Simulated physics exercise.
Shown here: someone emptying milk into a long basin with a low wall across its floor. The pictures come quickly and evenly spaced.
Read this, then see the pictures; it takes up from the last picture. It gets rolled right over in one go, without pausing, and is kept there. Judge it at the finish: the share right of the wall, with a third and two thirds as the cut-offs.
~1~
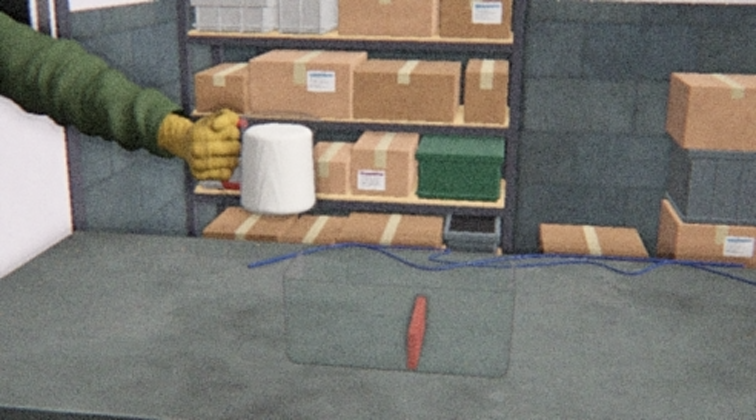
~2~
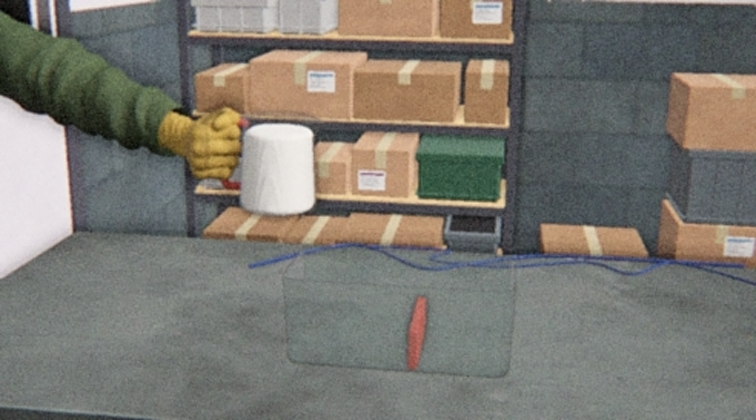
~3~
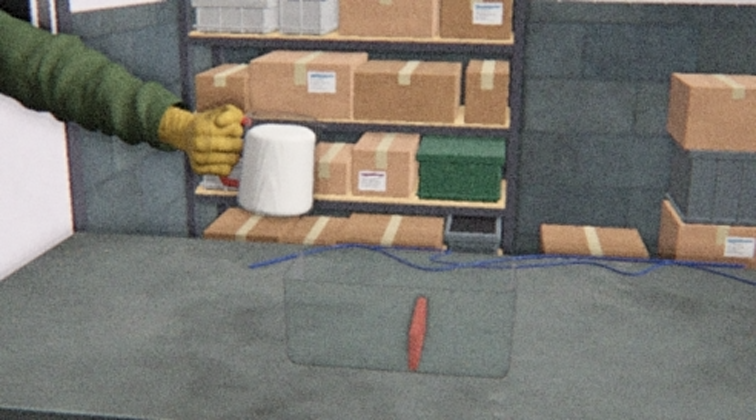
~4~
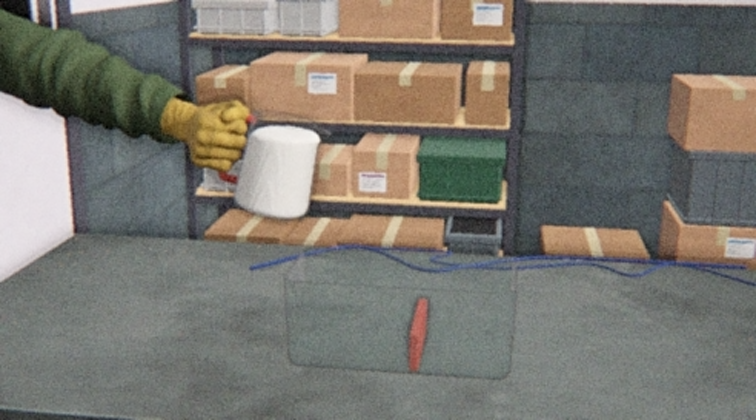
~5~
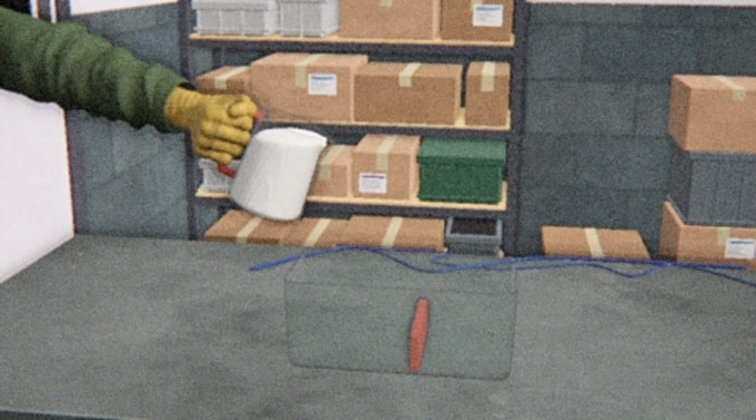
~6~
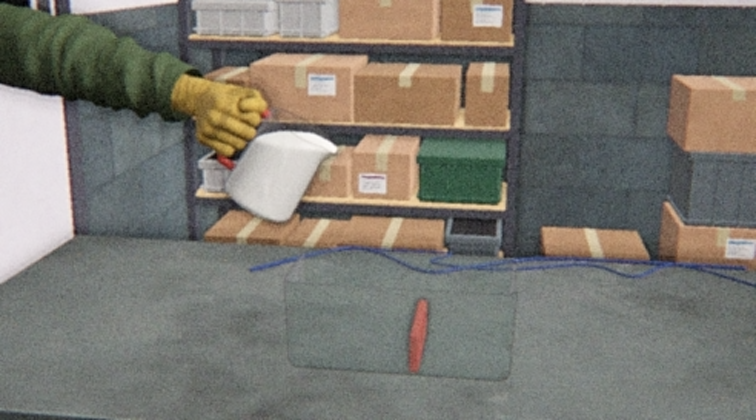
At the finish, the right of the wall has under a third.
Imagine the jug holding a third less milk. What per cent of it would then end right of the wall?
5 per cent or so.
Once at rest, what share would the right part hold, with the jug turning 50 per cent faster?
Roughly 5 in a hundred.
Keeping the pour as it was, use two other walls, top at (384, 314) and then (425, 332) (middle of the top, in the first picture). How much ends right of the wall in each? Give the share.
With the first placement it is 35 %, with the second 15 %.
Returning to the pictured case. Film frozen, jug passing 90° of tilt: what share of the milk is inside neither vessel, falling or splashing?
I'd say some 20 per cent of it.
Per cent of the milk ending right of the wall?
Close to 5 percent.
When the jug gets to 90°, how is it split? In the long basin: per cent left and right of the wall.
The left part holds 10 percent and the right part 0 percent.
A moment on, the jug is tipped on its side and 70 per cent is still to pour, 10 is left of the wall and 0 right of it.
Next, the jug is tipped right over and 23 per cent is still to pour, 56 is left of the wall and 1 right of it.
Then the jug is tipped right over and 5 per cent is still to pour, 84 is left of the wall and 3 right of it.
Later the jug is tipped right over and 1 per cent is still to pour, 92 is left of the wall and 4 right of it.
At rest 93 per cent lies left of the wall, 4 right of it and 3 outside.
